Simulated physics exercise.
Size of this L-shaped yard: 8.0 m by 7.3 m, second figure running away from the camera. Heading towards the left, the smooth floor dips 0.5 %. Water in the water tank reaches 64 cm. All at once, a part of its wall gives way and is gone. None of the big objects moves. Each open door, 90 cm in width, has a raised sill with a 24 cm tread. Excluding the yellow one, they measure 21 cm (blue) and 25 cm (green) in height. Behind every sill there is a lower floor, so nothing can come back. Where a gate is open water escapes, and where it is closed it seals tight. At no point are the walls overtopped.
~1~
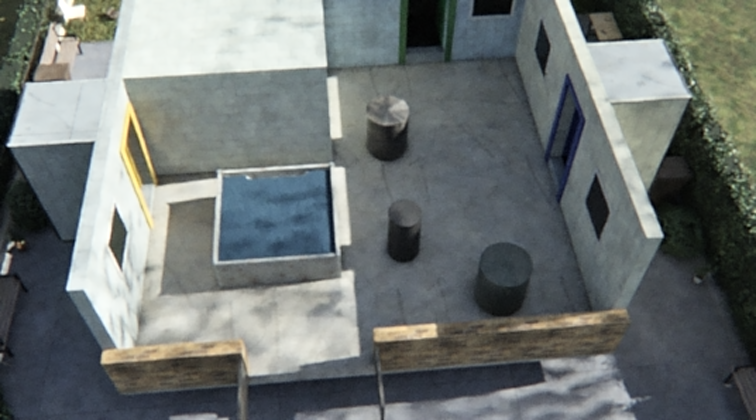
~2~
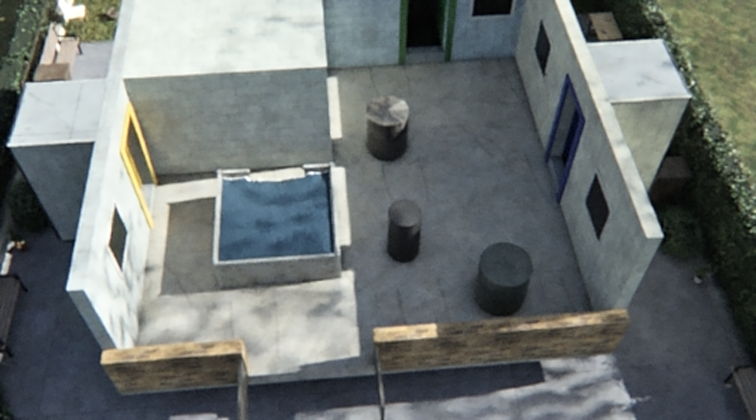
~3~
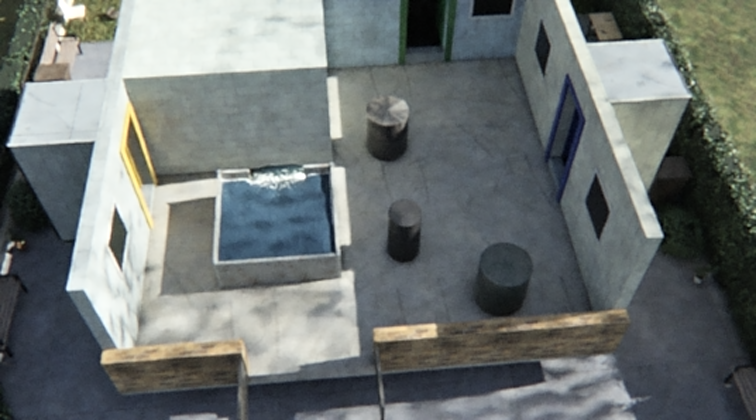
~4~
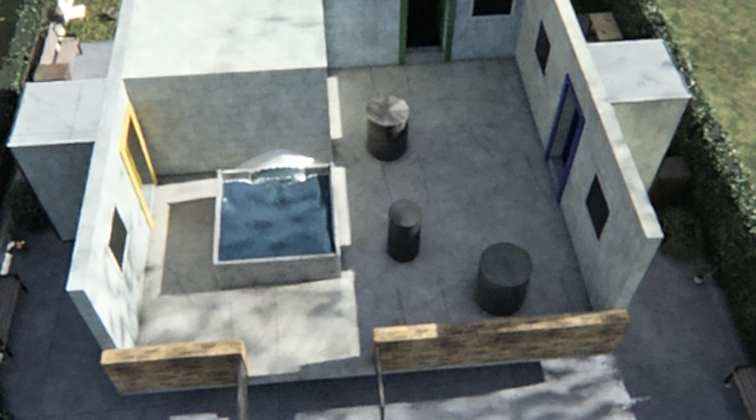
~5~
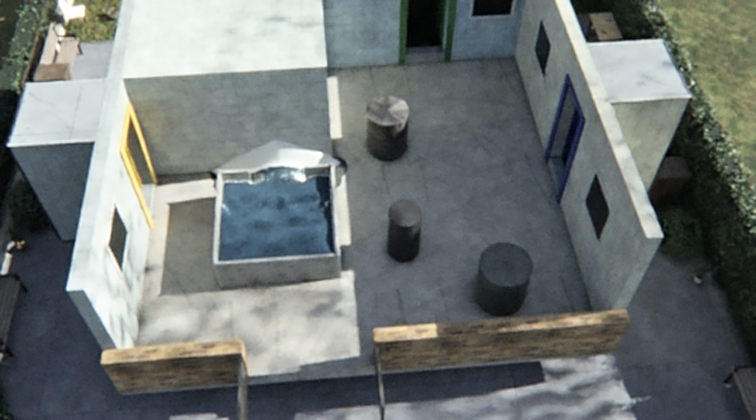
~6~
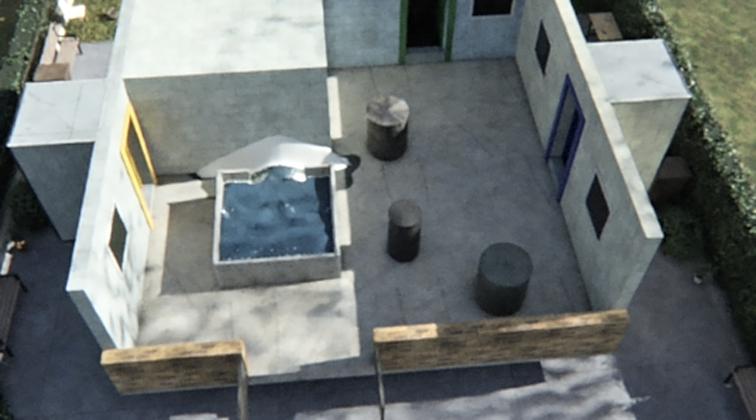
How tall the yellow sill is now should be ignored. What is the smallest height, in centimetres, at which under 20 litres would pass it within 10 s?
The smallest such height is roughly 28 cm.
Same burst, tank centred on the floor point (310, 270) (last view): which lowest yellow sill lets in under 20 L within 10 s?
In that case about 22 cm.
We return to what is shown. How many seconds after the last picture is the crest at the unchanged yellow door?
The depth peaks at about 1.6 seconds.
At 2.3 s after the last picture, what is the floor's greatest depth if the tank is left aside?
I'd estimate roughly 28 cm.
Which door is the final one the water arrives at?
The green door comes last.
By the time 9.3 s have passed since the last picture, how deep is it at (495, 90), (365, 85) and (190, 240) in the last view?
First spot about 2 cm, second about 2 cm, third about 3 cm.
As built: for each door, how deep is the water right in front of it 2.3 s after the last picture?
Lab note, cm: Blue 14; yellow 26; green 0.
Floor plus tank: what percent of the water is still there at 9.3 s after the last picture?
I'd say near 84 per cent is still there.
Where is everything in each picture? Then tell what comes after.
The first frame shows the water tank at (277, 214) is whole and still, 64 cm deep; the yellow door at (140, 171) is dry.
In the second frame, the gap is on the far side, the front 0.2 m out at a hidden place; the back of the water tank holds 64 cm.
In the third frame, the gap is on the far side, the front 0.7 m out at (308, 166); the back of the water tank holds 64 cm.
In the fourth frame, the front is at (328, 165), 0.8 m from the gap on the far side; 1.1 m2 of floor is wet, 64 cm left at the back.
In the fifth frame, the front is at (213, 173), 1.1 m from the gap on the far side; 1.3 m2 of floor is wet, 63 cm left at the back.
In the sixth frame, the front is at (196, 174), 1.4 m from the gap on the far side; 1.5 m2 of floor is wet, 57 cm left at the back; the yellow door at (140, 171), 2.5 m from the gap, is still 1.1 m from the nearest water.
Then, 0.7 s after the last picture water covers 15 % of the floor, deepest (52 cm) near (281, 175); 19 cm at the yellow door, 5 litres in over its 10 cm sill.
Then, 2.3 s after the last picture water covers 45 % of the floor, deepest (28 cm) near (282, 188); 26 cm at the yellow door, 187 litres in over its 10 cm sill.
Then, 9.3 s after the last picture water covers 95 % of the floor, deepest (12 cm) near (273, 176); 10 cm at the yellow door, 345 litres in over its 10 cm sill.
At the yellow door as built, the water peaked near 29 cm, 1.5 s after the last picture.
Run again over the same 10 s with other heights there, 38 litres in over 24.5 cm, 3 litres over 33.5 cm. The limit of 20 litres is kept from about 28 cm up.
